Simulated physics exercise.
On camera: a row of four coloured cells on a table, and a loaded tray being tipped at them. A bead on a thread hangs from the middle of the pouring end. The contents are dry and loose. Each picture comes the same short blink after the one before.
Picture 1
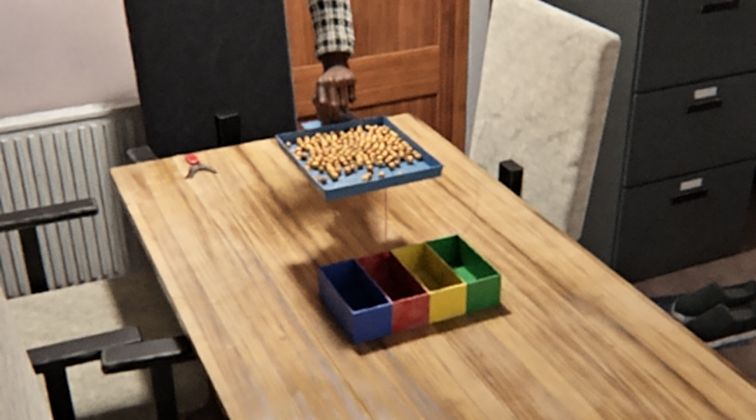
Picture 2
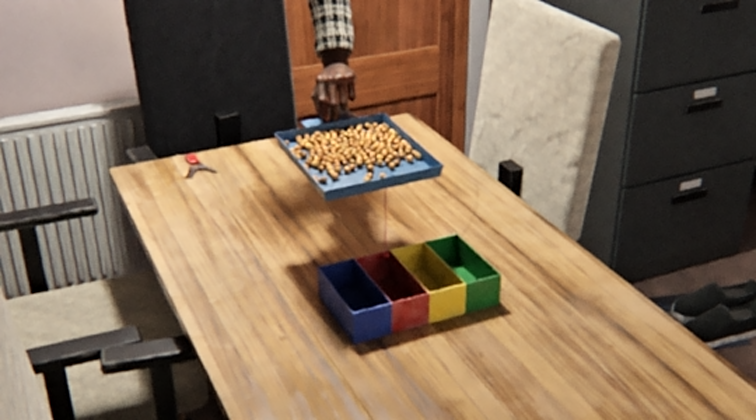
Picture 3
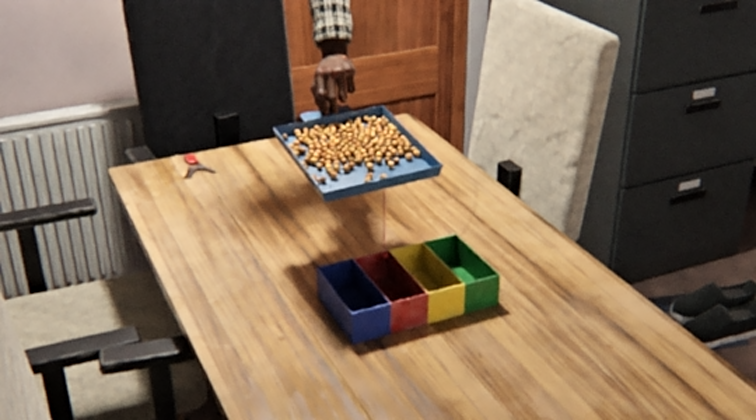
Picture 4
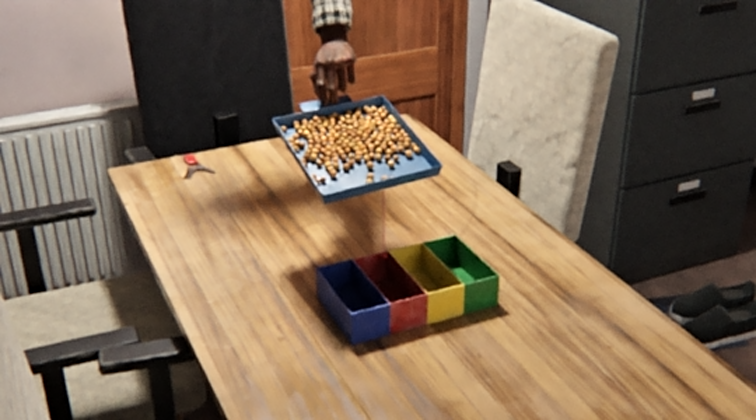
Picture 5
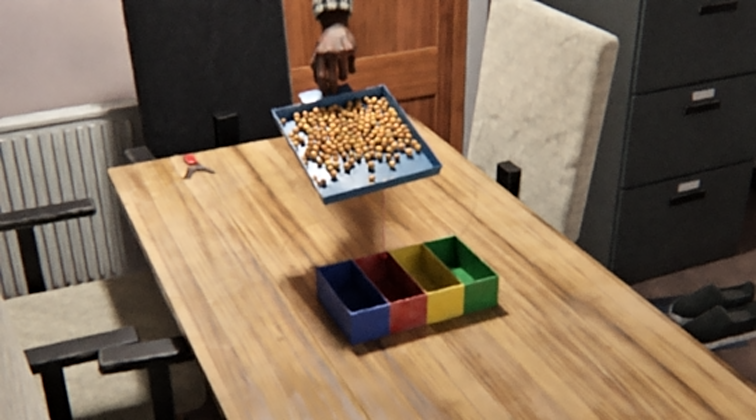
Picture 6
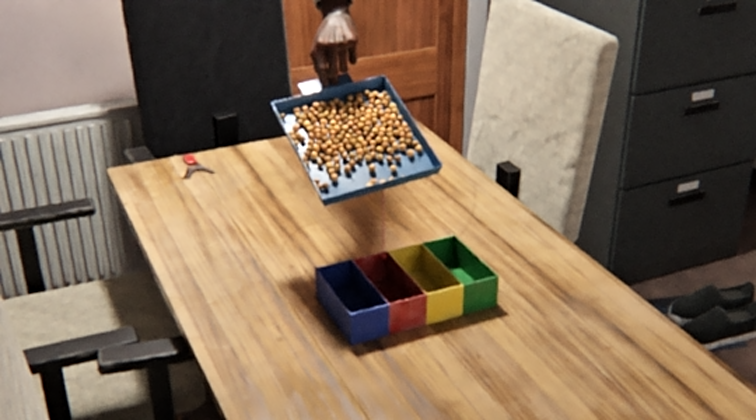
A hand tilted a blue tray of small round wooden beads more and more steeply above a wooden table, and the beads began shifting, while the blue, red, yellow and green boxes stayed put.
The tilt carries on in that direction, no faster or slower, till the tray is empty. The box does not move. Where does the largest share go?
Most goes to the blue cell.
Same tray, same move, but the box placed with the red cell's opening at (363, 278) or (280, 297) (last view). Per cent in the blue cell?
Near 40 % and 0 %.
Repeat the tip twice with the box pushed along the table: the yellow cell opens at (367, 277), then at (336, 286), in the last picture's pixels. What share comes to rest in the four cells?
Near 90 % and 80 %.
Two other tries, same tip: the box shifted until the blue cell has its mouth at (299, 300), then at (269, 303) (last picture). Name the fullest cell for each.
One: That red cell. Two: Yellow.
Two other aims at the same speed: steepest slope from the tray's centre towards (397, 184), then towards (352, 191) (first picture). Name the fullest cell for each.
In turn: That yellow cell; blue.
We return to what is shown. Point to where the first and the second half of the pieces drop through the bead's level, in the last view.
Around (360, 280) and then (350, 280).
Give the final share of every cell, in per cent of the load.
In per cent, blue cell 50, red cell 20, yellow cell 10 and green cell 0.
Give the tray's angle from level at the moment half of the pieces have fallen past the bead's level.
Around 100° of tilt.
Soon after the last picture, tray tipped steeply; most on the tray; a small part in the blue cell; a stray few in the red cell; a small part falling or outside the box.
A little later, tray tipped past a quarter turn; a small part on the tray; about a third in the blue cell; about a quarter in the red cell; a small part in the yellow cell; about a third falling or outside the box.
Later still, tray tipped past a quarter turn; about half in the blue cell; about a quarter in the red cell; a small part in the yellow cell; about a quarter falling or outside the box.
By the end, tray tipped past a quarter turn; about half in the blue cell; about a quarter in the red cell; a small part in the yellow cell; none in the green cell; about a quarter outside the box.
